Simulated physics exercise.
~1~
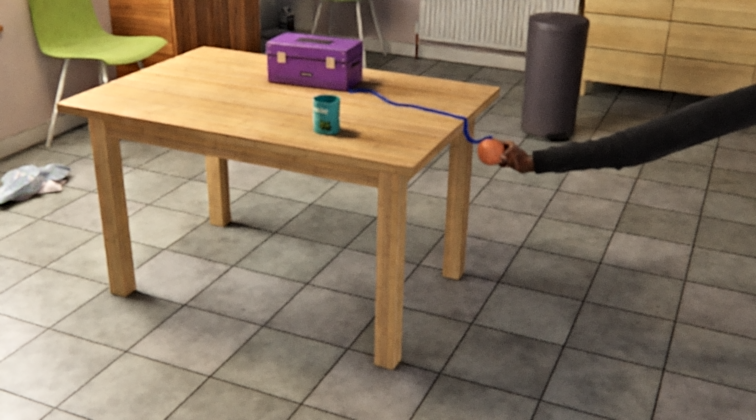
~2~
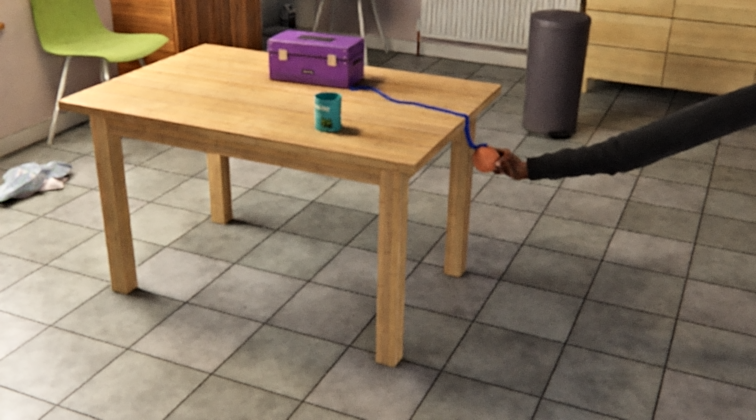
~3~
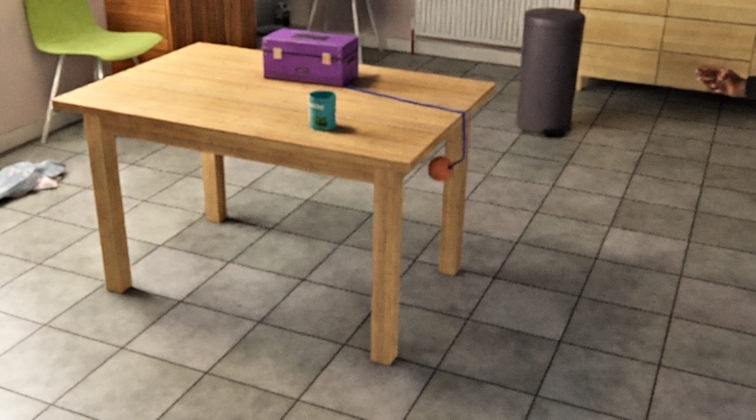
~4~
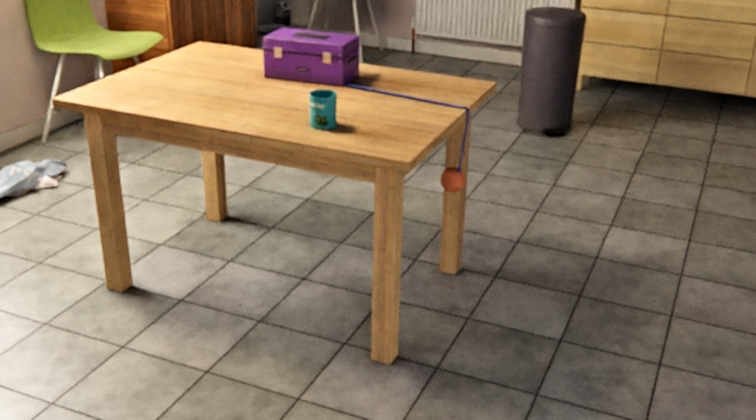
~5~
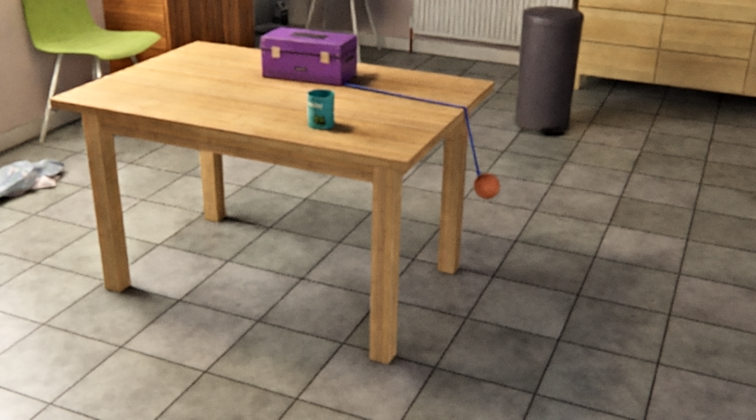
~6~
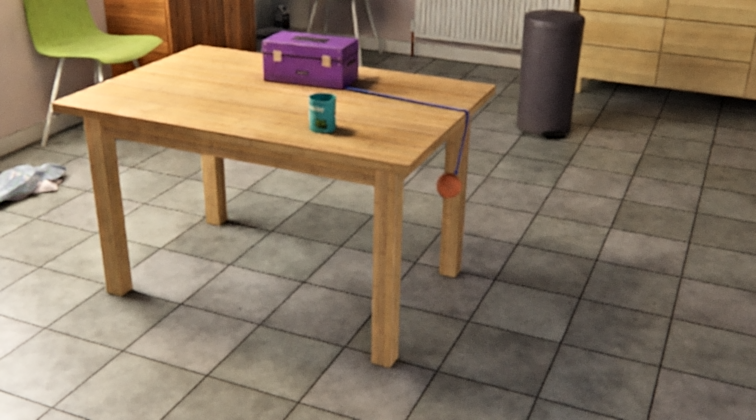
Orange on a blue ribbon released by a hand past a table's edge, swinging below it while purple toolbox and turquoise cup stay put.
